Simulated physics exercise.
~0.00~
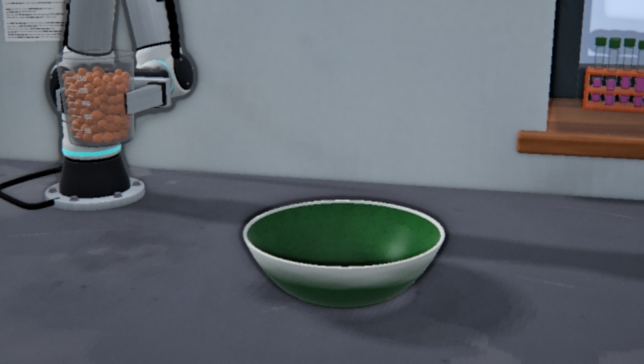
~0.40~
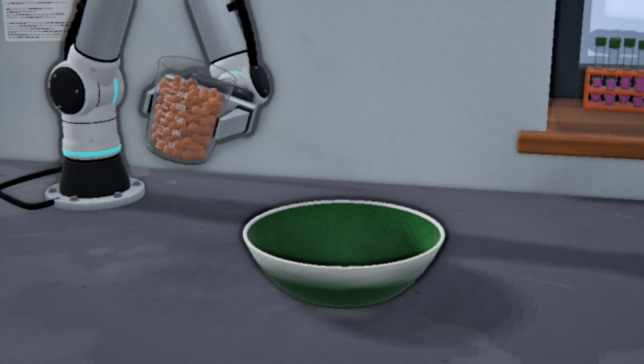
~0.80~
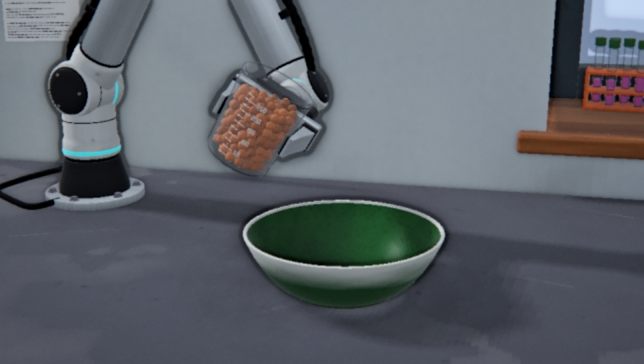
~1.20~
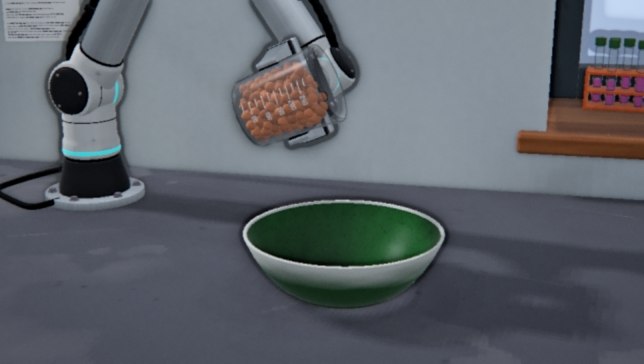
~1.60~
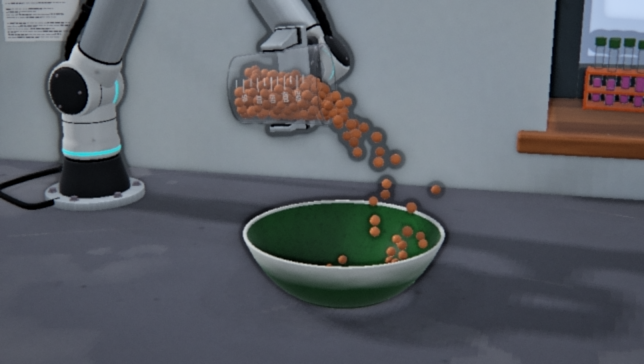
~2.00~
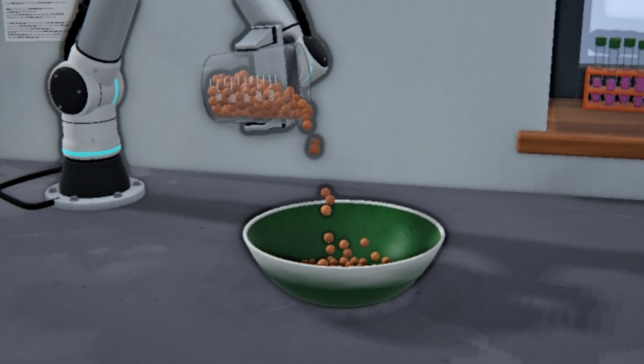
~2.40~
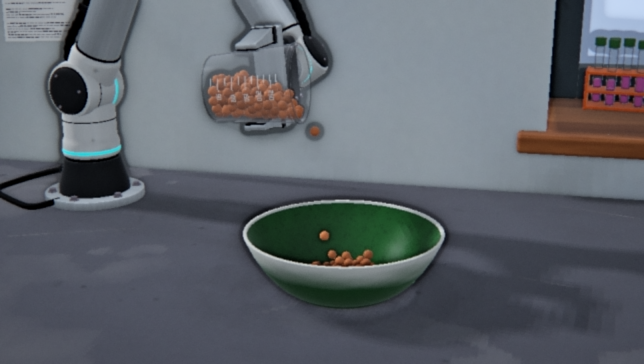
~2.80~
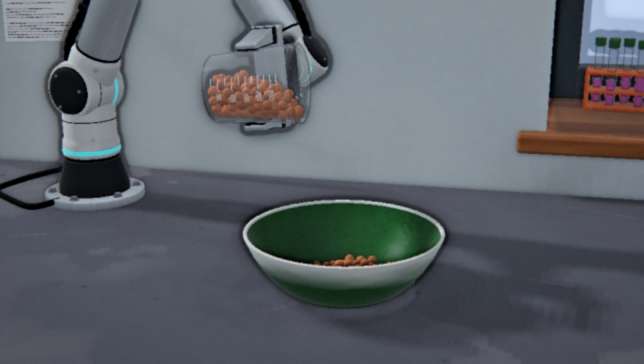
At first, a robot arm at the left grips a clear beaker full of orange-brown beads, held upright beside its base, while a green bowl with a white rim sits on the gray table. The arm carries the beaker to the right, tipping it more and more as it nears the bowl. Raised and turned on its side, the beaker spills a stream of beads that drop into the bowl. The arm then draws the beaker back to the left, and the stream thins to a few last beads. Finally the arm holds still, with many beads left in the beaker and a small pile resting in the bowl.
